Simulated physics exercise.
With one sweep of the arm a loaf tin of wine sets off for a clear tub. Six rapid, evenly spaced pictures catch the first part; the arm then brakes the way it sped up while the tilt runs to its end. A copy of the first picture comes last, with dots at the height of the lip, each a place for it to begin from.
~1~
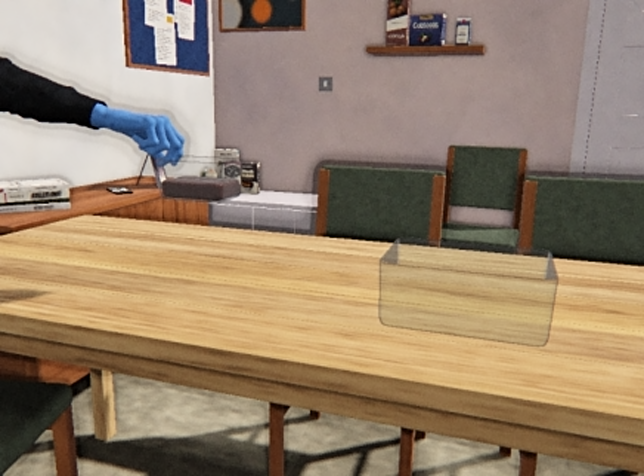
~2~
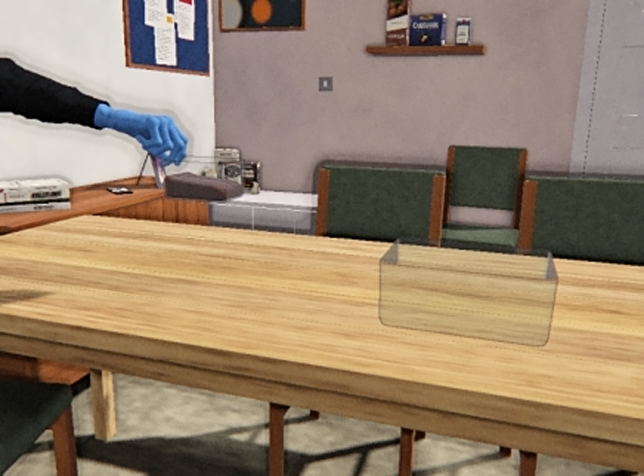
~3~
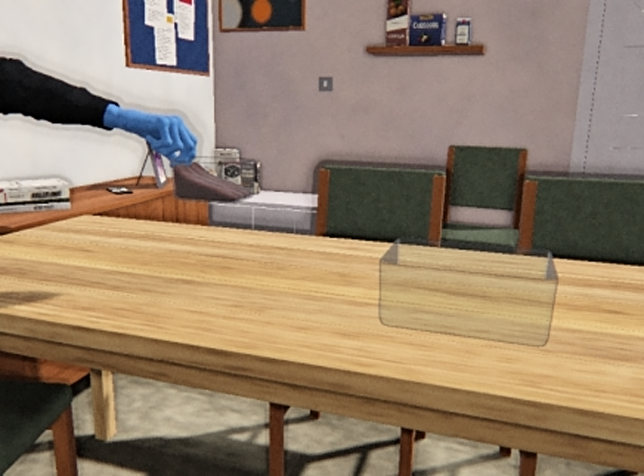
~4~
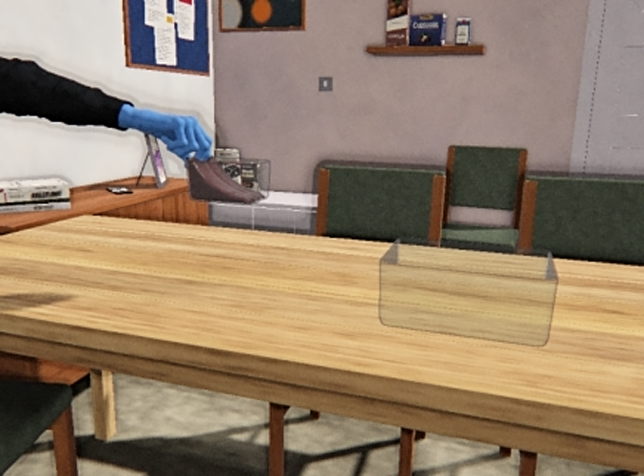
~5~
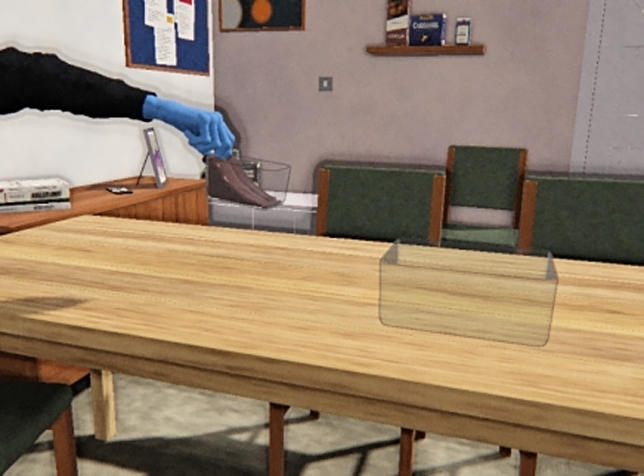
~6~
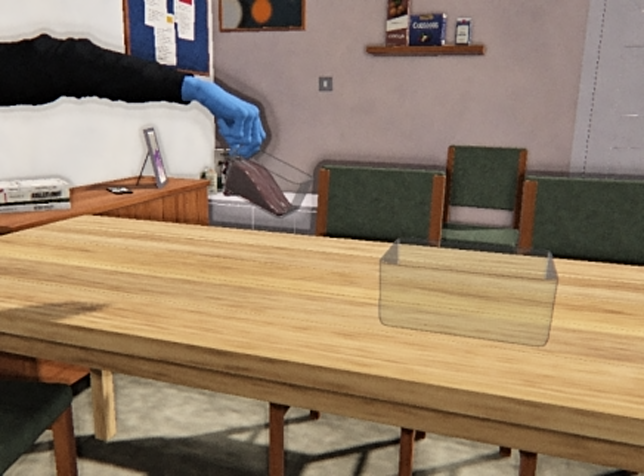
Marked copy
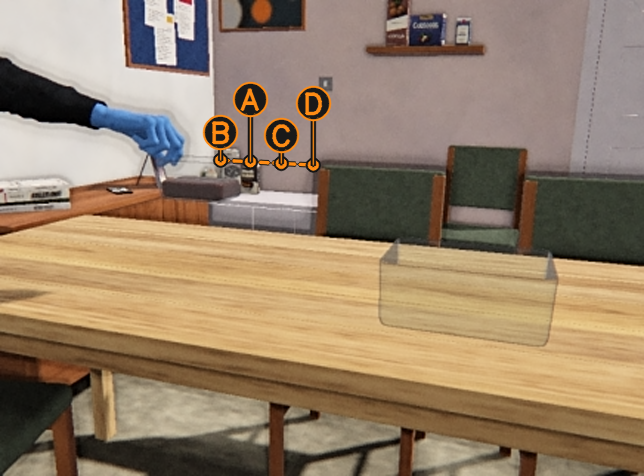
The footage shows a blue-gloved hand carrying a see-through container of dark reddish wine rightward behind a wooden table holding a clear tub; the wine slants and slips over the rim, then the container tilts as the arm extends.
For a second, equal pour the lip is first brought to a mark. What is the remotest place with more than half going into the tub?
That is place A.
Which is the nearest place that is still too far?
Here it is place B.
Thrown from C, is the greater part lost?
No, that is safe.
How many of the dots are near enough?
Three.
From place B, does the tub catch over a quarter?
Yes, clearly.
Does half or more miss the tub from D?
No, that is safe.
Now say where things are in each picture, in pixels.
Upright, lip at (232, 160); tub from (379, 323) to (548, 346); nothing has left yet, in the first frame.
Upright, lip at (235, 161); nothing has left yet, in the second frame.
Upright, lip at (245, 161); nothing has left yet, in the third frame.
Upright, lip at (261, 162); wine is over the rim, down to (200, 159), in the fourth frame.
Tipped about 7°, lip at (283, 168); wine is over the rim, down to (212, 161), in the fifth frame.
Tipped about 23°, lip at (306, 180); wine is over the rim, down to (230, 173), in the sixth frame.
In orange, A at (250, 161); B at (220, 160); C at (281, 163); D at (313, 165).
If A is chosen, about 67 % lands in the tub, 28 % falls short and 4 % goes beside or beyond.
If B is chosen, about 35 % lands in the tub, 59 % falls short and 7 % goes beside or beyond.
If C is chosen, about 87 % lands in the tub, 8 % falls short and 6 % goes beside or beyond.
If D is chosen, about 84 % lands in the tub, 3 % falls short and 13 % goes beside or beyond.
